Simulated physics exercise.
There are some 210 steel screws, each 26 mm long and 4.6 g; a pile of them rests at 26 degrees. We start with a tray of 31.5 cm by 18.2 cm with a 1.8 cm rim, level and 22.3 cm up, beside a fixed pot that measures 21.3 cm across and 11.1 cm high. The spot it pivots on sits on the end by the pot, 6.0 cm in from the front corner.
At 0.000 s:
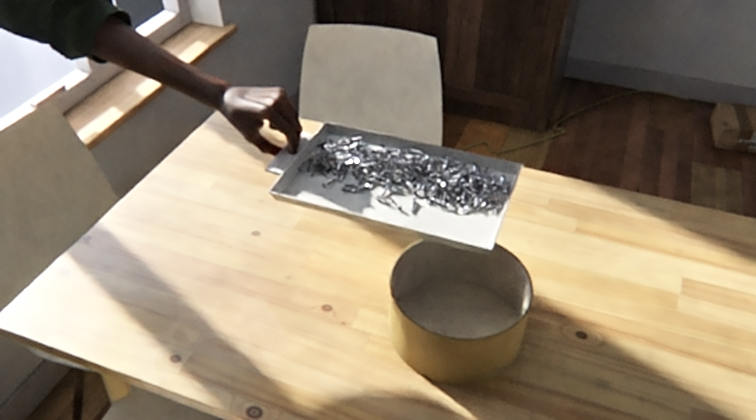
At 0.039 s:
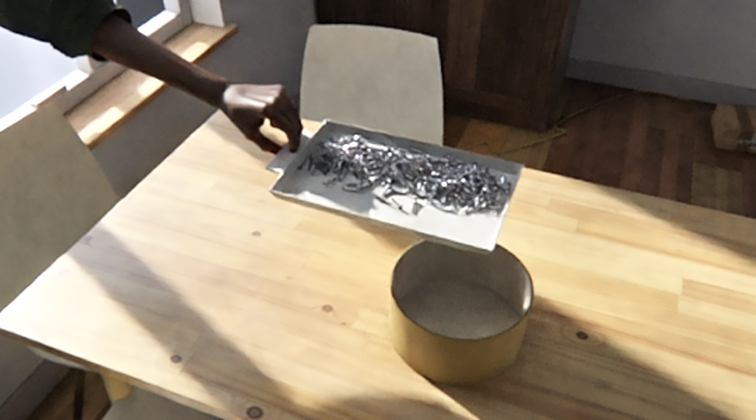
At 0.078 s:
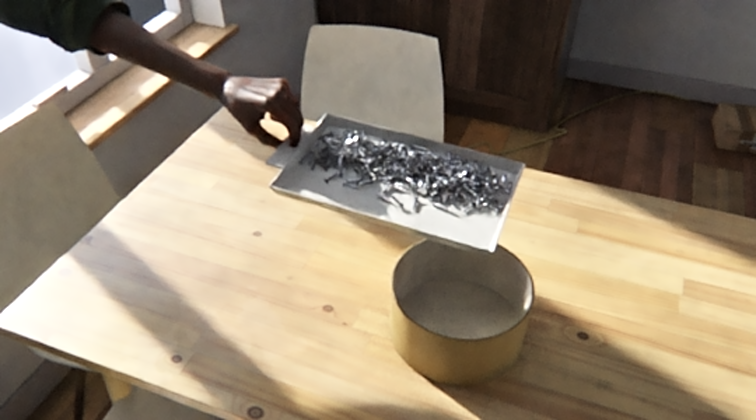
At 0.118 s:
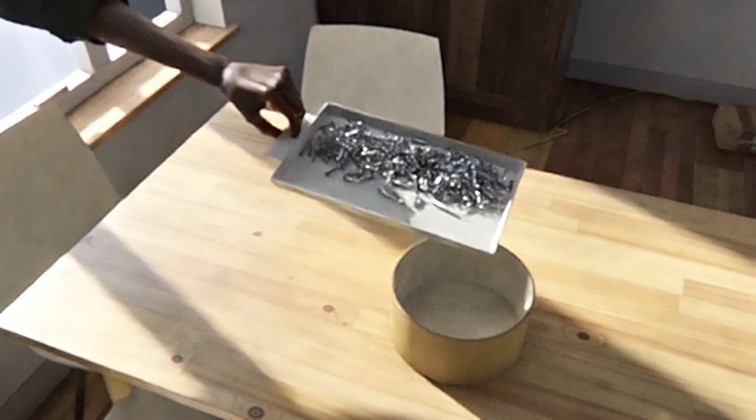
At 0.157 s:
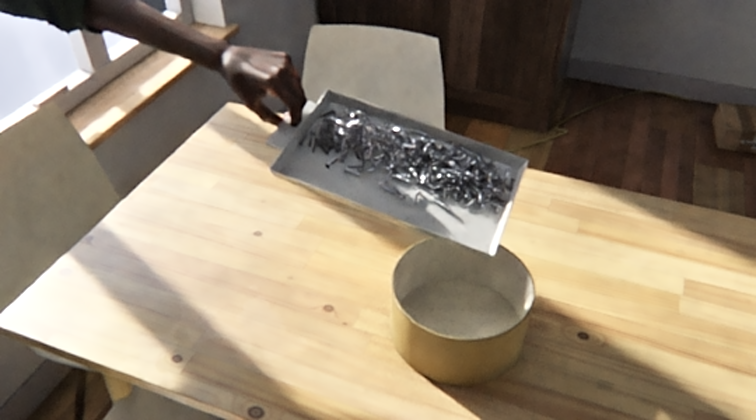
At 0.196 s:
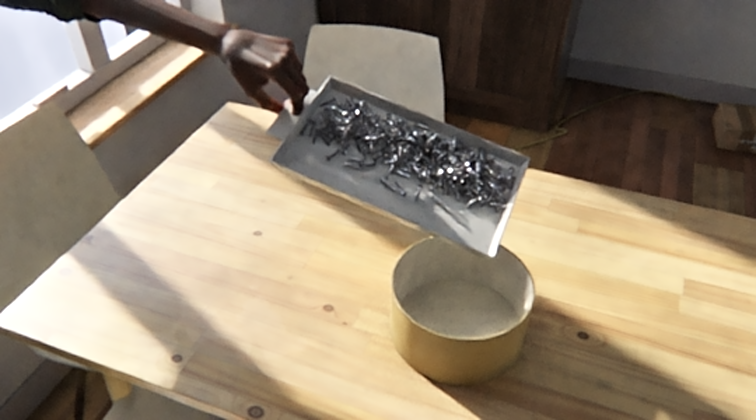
A hand lifts the left end of a tray of steel screws above a round pot.
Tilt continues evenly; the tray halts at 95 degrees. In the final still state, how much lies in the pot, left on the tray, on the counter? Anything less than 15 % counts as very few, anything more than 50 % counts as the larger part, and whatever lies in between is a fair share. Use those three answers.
Pot: A fair share. Tray: Very few. Counter: The larger part.
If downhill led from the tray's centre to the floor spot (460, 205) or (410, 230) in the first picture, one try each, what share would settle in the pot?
That would be close to 10 per cent, then close to 65 per cent.
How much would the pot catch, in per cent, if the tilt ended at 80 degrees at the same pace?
Roughly 30 percent.
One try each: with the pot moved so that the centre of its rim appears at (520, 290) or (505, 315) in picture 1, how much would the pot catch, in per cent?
Some 70 and 100 per cent.
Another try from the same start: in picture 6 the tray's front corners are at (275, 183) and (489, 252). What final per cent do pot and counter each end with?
Split: Pot = 80, counter = 20.
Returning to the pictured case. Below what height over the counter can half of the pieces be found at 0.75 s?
Median height: Approx. 16 cm.
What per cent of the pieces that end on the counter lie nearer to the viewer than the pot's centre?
Near 90 in a hundred.
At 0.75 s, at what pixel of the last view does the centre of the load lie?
I'd put it close to (509, 300).
After 0.53 s, tilt 55 degrees; the tray holds 100 %, the pot 0 %.
After 0.75 s, tilt 80 degrees; the tray holds 25 %, the pot 10 %.
After 1.08 s, tilt 95 degrees; the tray holds 0 %, the pot 40 %.
By 2.1 s all is still; pot 40 %, tray 0 %, counter 60 %.
